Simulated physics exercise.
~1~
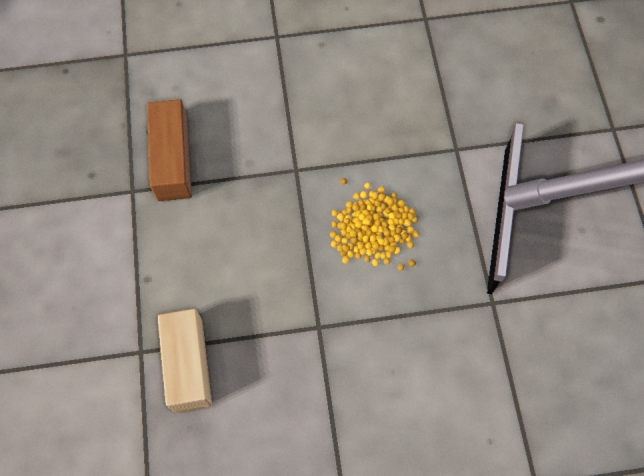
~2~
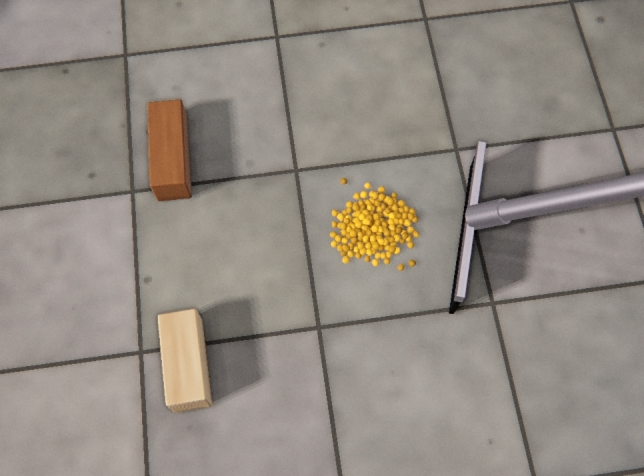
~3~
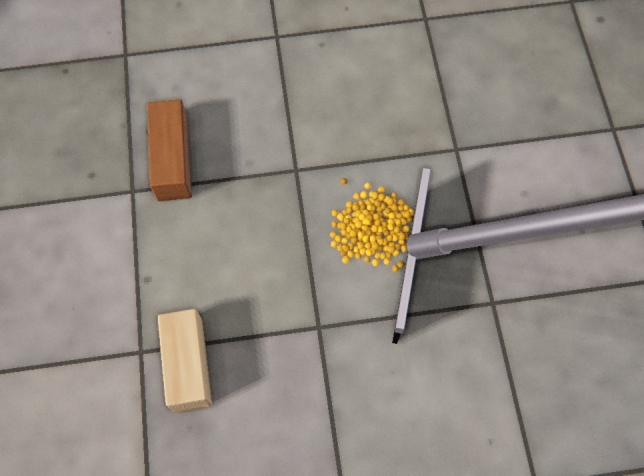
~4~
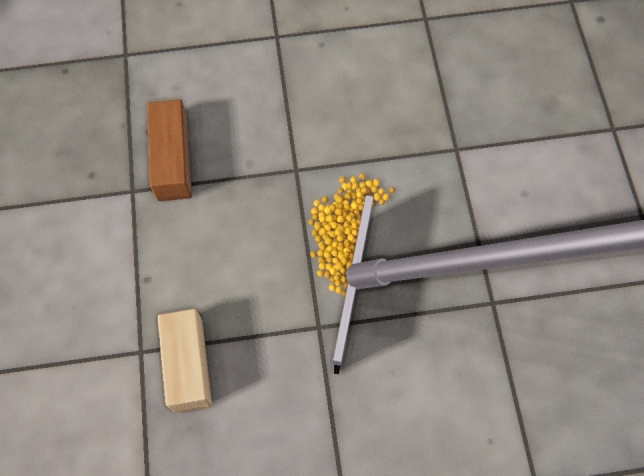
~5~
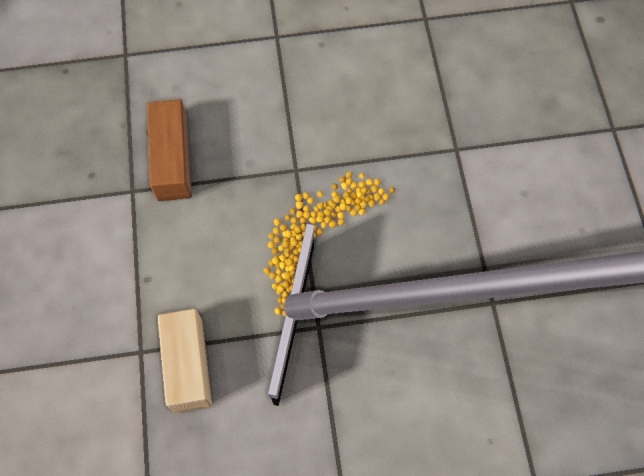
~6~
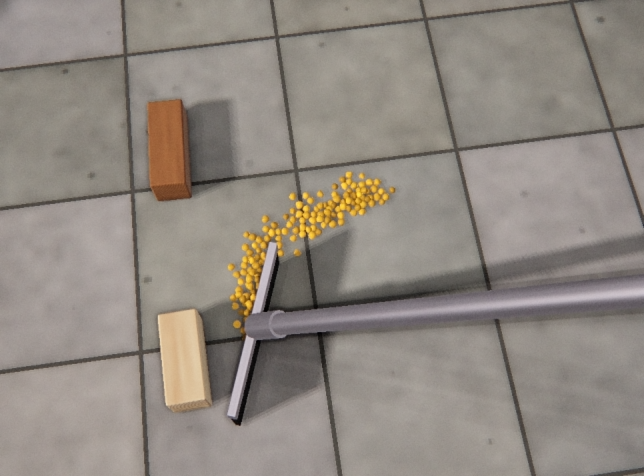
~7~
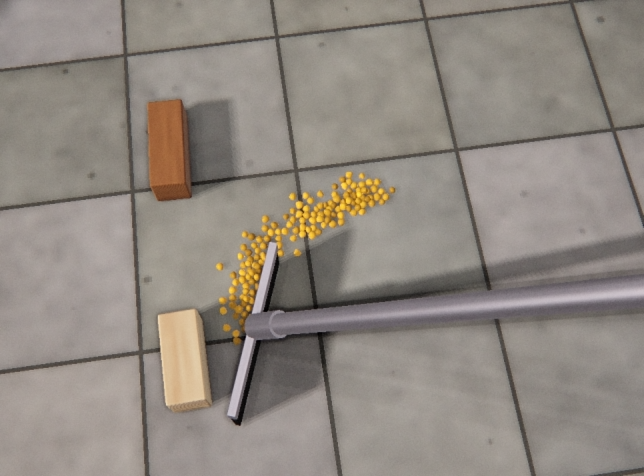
A metal squeegee on a long handle slid left and slightly down across grey tiles into a pile of yellow kernels, smearing them into a slanting trail, then stopped beside the pale block, with none having entered the gap below the reddish-brown one.
